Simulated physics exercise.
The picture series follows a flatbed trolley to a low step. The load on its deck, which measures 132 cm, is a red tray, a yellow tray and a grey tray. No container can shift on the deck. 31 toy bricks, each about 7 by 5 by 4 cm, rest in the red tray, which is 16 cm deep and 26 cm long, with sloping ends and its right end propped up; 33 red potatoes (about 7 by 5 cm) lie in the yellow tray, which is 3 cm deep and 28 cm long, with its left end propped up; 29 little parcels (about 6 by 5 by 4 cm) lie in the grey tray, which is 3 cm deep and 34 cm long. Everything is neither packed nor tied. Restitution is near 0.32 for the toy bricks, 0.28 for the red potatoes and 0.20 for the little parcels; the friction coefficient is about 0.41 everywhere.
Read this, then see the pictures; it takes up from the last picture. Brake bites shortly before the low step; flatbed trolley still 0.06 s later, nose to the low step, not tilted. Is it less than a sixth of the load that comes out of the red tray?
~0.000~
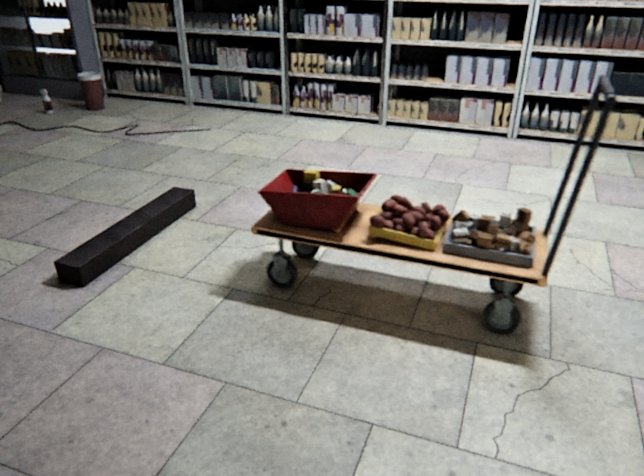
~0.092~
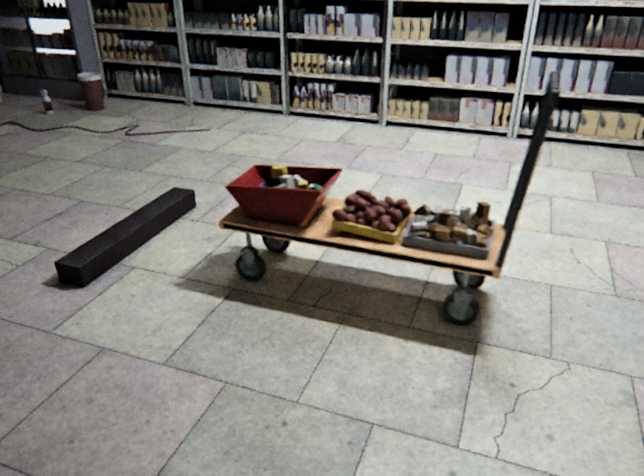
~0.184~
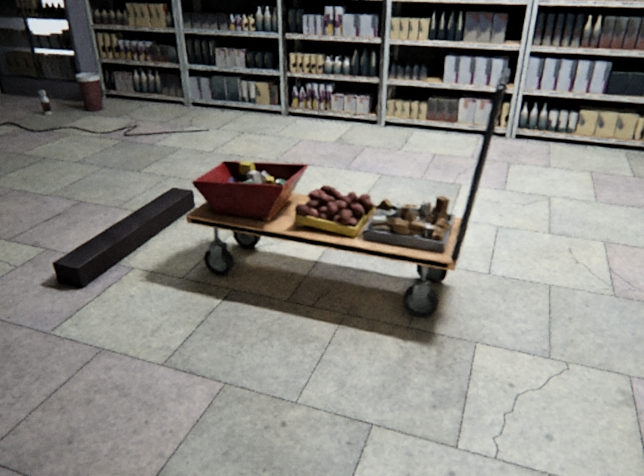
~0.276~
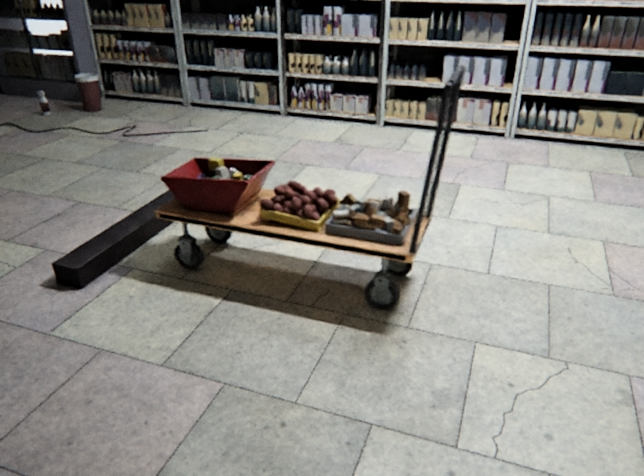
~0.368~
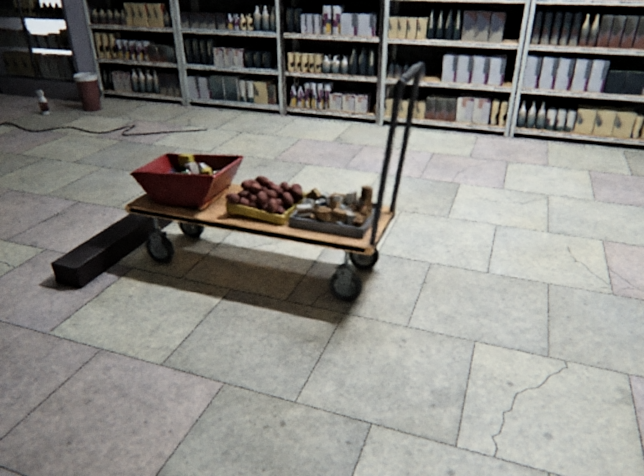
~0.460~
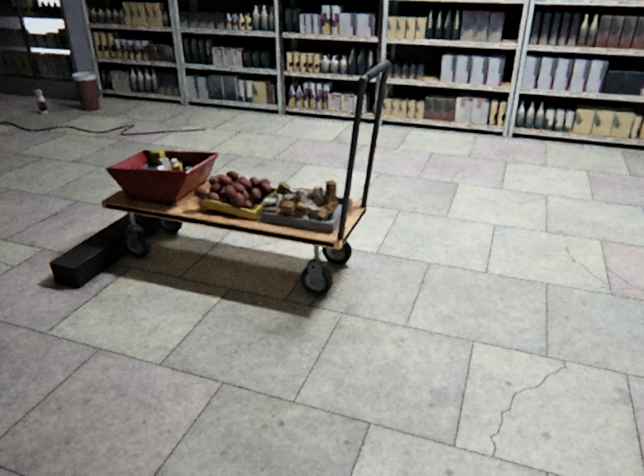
Yes.
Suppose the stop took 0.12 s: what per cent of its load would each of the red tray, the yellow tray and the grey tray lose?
Red tray 0 %, yellow tray 30 %, grey tray 20 %.
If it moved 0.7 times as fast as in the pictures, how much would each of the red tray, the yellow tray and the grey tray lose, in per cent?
Then the red tray sheds 0 per cent, the yellow tray 20 per cent, and the grey tray 20 per cent.
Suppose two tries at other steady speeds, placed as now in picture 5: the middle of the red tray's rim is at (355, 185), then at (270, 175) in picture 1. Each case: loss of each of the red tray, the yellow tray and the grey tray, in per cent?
Per cent lost, first try then second - red tray: 10, 0; yellow tray: 40, 20; grey tray: 30, 20.
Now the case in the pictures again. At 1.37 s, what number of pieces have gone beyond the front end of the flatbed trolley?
Count: Approx. 1.
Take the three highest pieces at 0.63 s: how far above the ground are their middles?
About 54 cm up, on average.
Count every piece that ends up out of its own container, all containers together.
Roughly 20 pieces.
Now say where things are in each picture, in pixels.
In the first frame (places track the rim corner closest to us here), red tray (357, 196); yellow tray (434, 241); 86 cm to go; all still inside.
The second frame shows red tray (319, 191); yellow tray (394, 234); 68 cm to go.
The third frame shows red tray (282, 186); yellow tray (354, 228); 50 cm to go.
The fourth frame shows red tray (247, 181); yellow tray (317, 222); 32 cm to go.
The fifth frame shows red tray (213, 176); yellow tray (281, 216); 15 cm to go.
The sixth frame shows red tray (186, 172); yellow tray (253, 211); stopping; all still inside.
After 0.51 s, the red tray has all 31, the yellow tray is down by 4 of 33 and the grey tray is down by 2 of 29.
After 0.63 s, the red tray is down by 1 of 31, the yellow tray is down by 8 of 33 and the grey tray is down by 5 of 29.
After 0.86 s, the red tray is down by 1 of 31, the yellow tray is down by 11 of 33 and the grey tray is down by 7 of 29.
When it is over (at 1.37 s), the red tray is down by 1 of 31, the yellow tray is down by 11 of 33 and the grey tray is down by 7 of 29. Asked share, 1 of 31, 3 per cent.
